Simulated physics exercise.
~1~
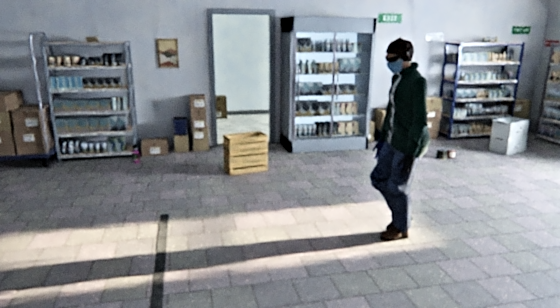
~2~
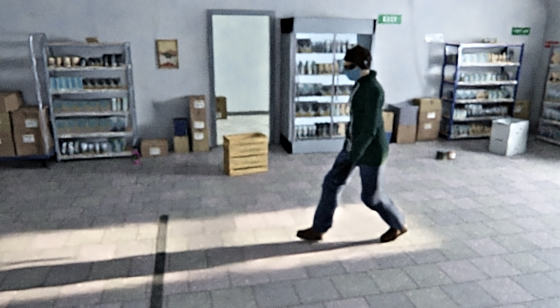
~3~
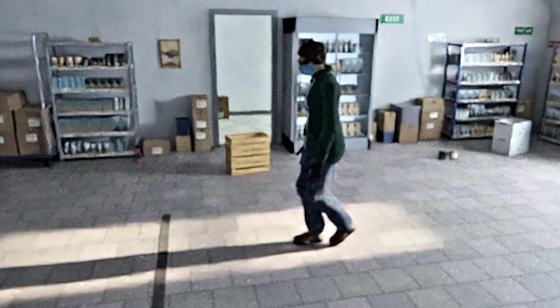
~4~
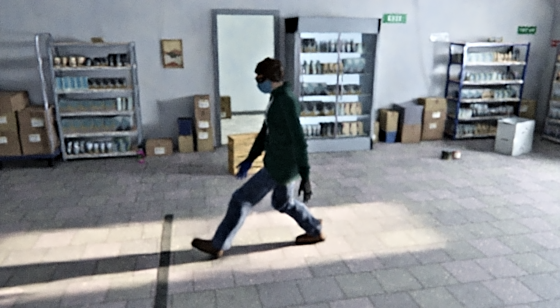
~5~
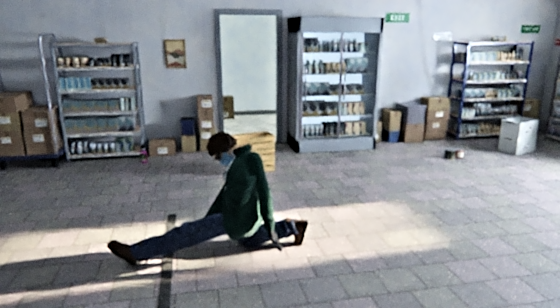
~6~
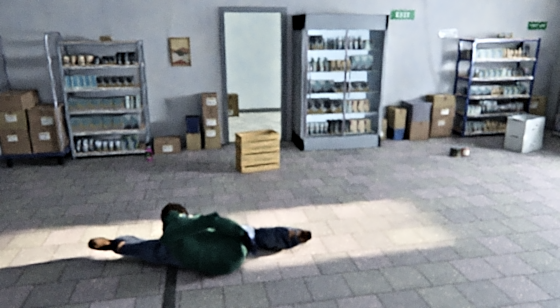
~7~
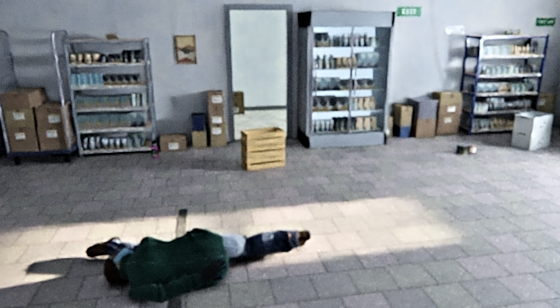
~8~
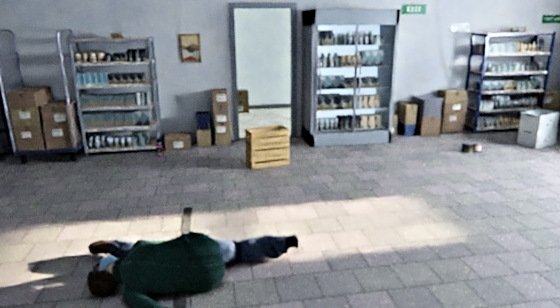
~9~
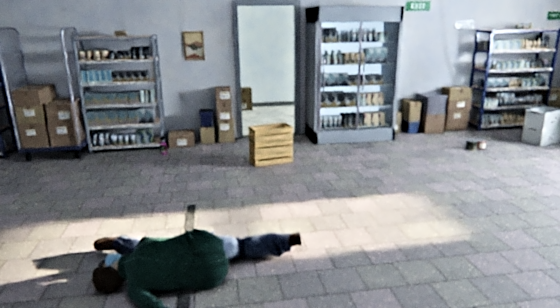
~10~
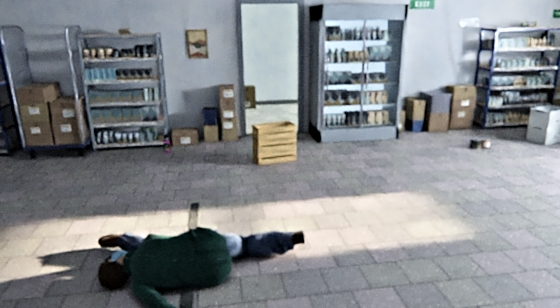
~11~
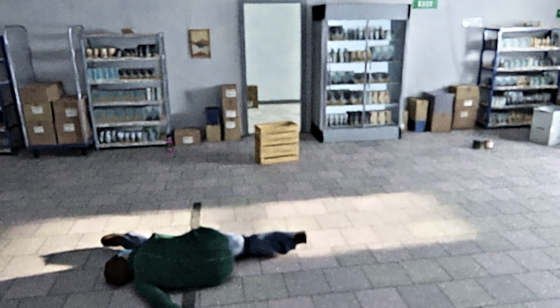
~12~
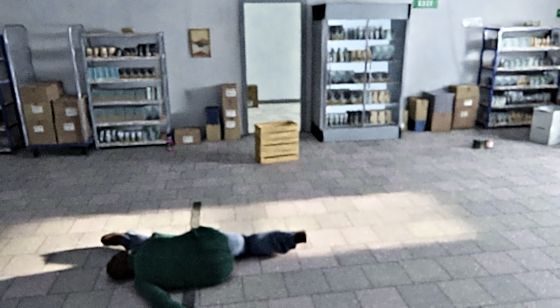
A masked shopper in a green top and dark trousers walks left across a sunlit tiled floor, toward a thin black strip. Shelves of goods, cardboard boxes, a wooden crate and a tall pale panel stand along the back wall. The shopper takes a long stride, then the legs slide wide apart and the body sinks toward the floor. The torso pitches forward and down to the left as the view drifts slightly left. The shopper ends lying still, head and chest past the strip, hips short of it, one leg stretched right.
